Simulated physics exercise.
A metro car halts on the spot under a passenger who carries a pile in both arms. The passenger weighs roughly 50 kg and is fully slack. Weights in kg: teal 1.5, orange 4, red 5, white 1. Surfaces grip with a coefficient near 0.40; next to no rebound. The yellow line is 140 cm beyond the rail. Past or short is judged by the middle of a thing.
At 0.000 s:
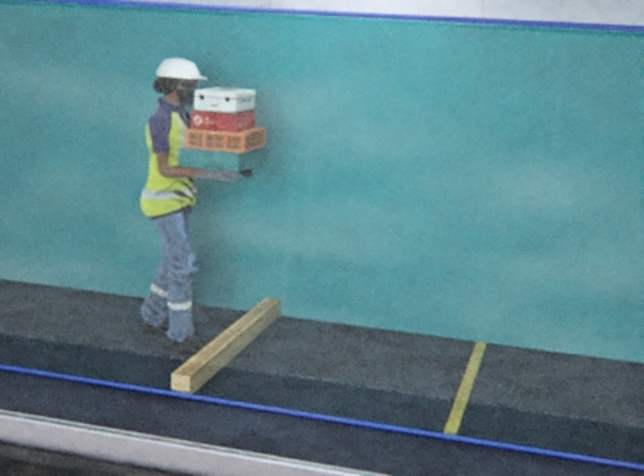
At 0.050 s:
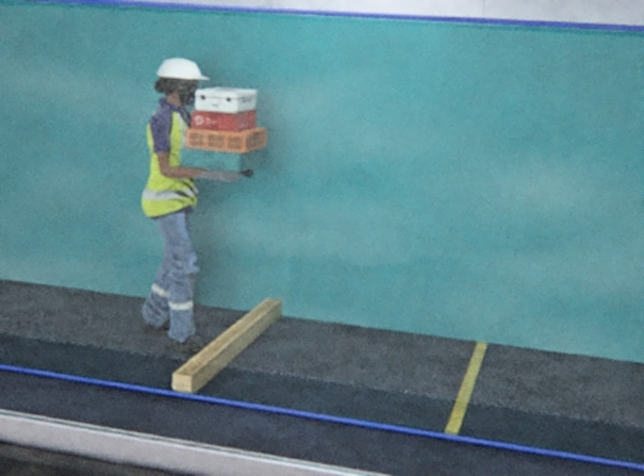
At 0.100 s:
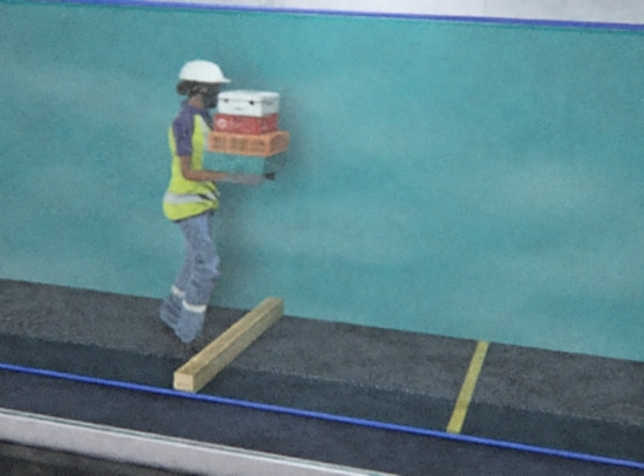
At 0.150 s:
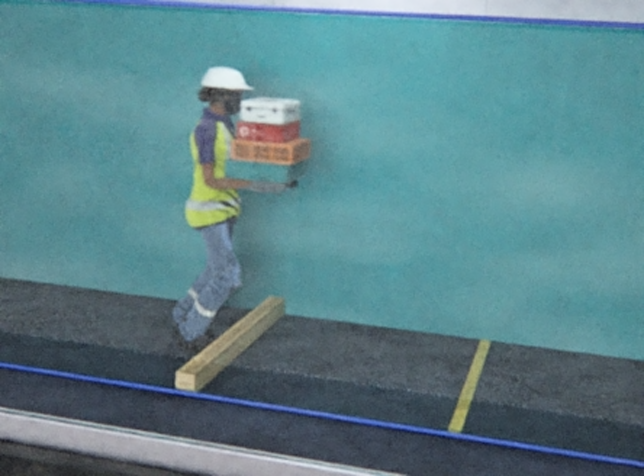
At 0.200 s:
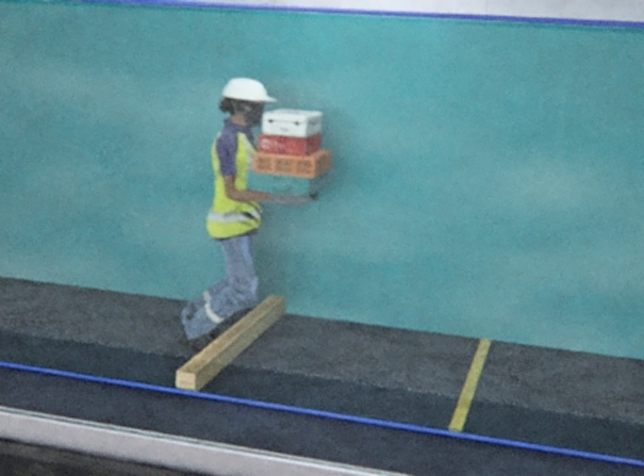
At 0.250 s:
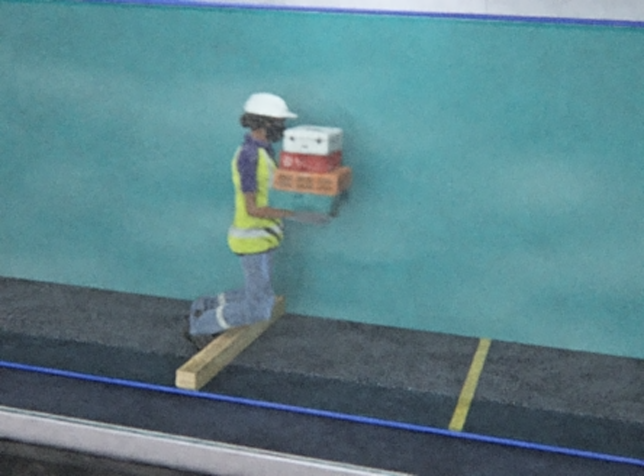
A passenger in a white helmet carrying a pile lurches right and sinks beside a beam.
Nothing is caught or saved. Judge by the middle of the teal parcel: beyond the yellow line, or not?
This time the teal parcel crosses the yellow line.
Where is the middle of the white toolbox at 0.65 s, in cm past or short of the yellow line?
Some 25 cm past it.
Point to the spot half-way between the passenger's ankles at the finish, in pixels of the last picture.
Near (290, 328).
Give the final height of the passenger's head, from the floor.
Roughly 20 cm.
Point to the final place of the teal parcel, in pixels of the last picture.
At about (496, 374).
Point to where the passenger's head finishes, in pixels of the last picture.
Near (520, 347).
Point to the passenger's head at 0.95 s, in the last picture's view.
Near (520, 345).
After 0.45 s the teal parcel is 38 cm short of the yellow line, tilted 10°, near (408, 312) in the last picture's view.
After 0.65 s the teal parcel is 1 cm past the yellow line, tilted 5°, near (475, 368) in the last picture's view.
After 0.95 s the teal parcel is 12 cm past the yellow line, tilted 0°, near (495, 374) in the last picture's view; the white toolbox 142 cm past the yellow line, tilted 75°.
When all is still (2.1 s), teal parcel crosses the yellow line; orange crate crosses the yellow line; red carton crosses the yellow line; white toolbox crosses the yellow line; passenger's head crosses the yellow line.
